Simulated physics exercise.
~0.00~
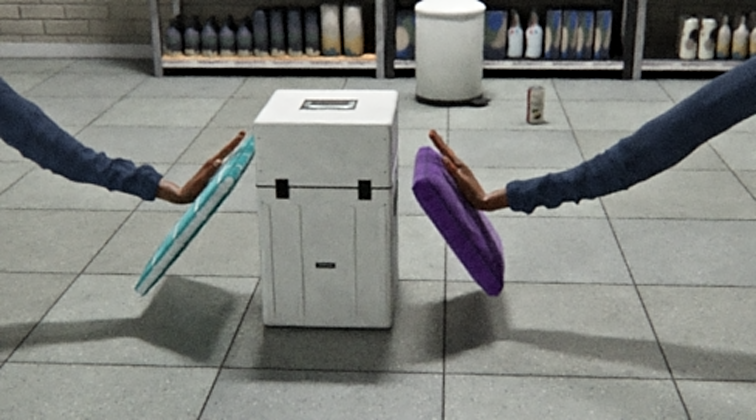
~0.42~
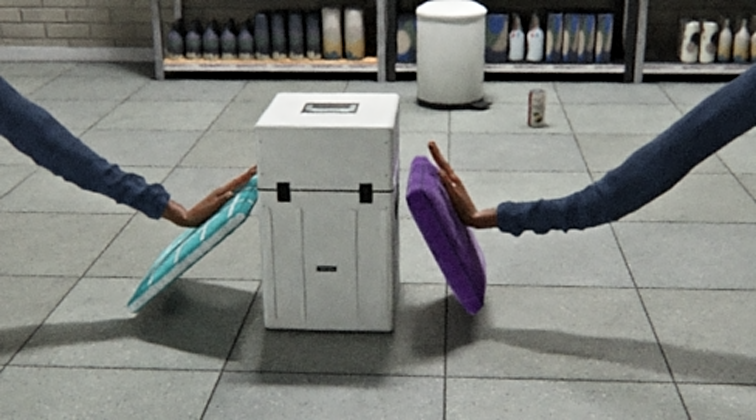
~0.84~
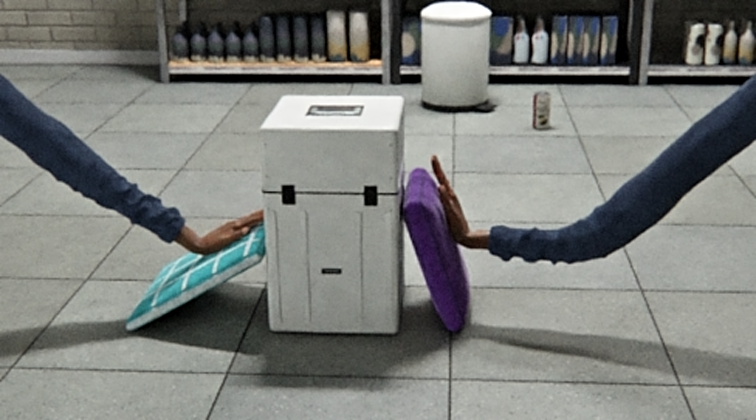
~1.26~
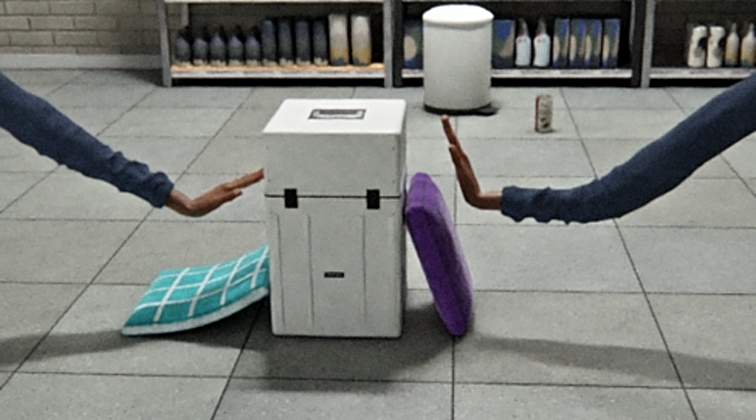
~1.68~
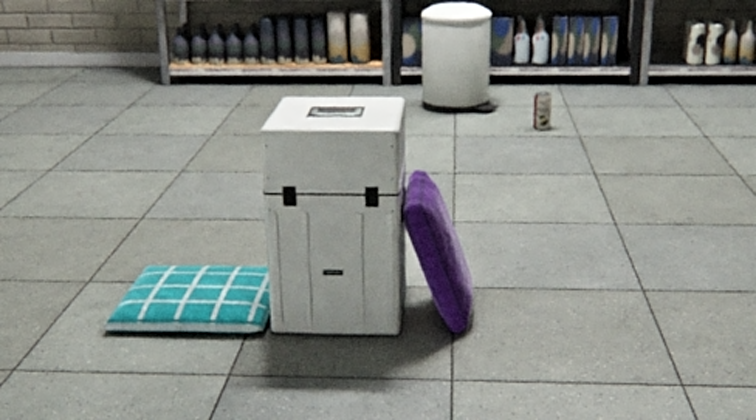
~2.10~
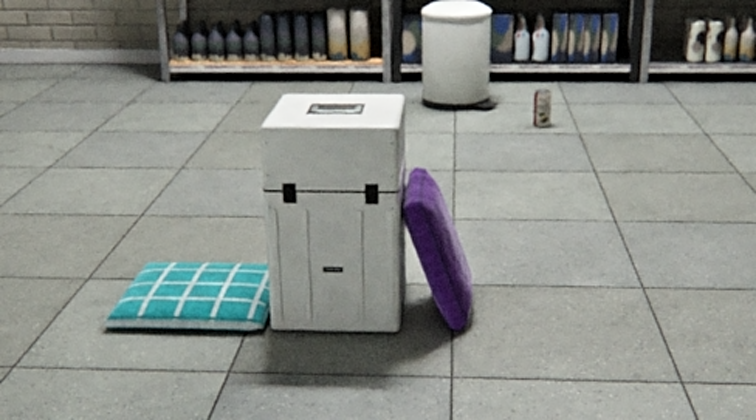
The clip opens on a white chest standing on a gray tiled floor, with a hand at the left holding a tilted turquoise seat pad and a hand at the right holding a purple soft bag. Both hands lower the items and bring them in against the chest's sides. The hands then let go and draw back, and the turquoise pad sinks lower while the purple bag stays leaning. With the arms out of view, the turquoise pad settles flat on the floor beside the chest, and the purple bag remains propped against the right side.
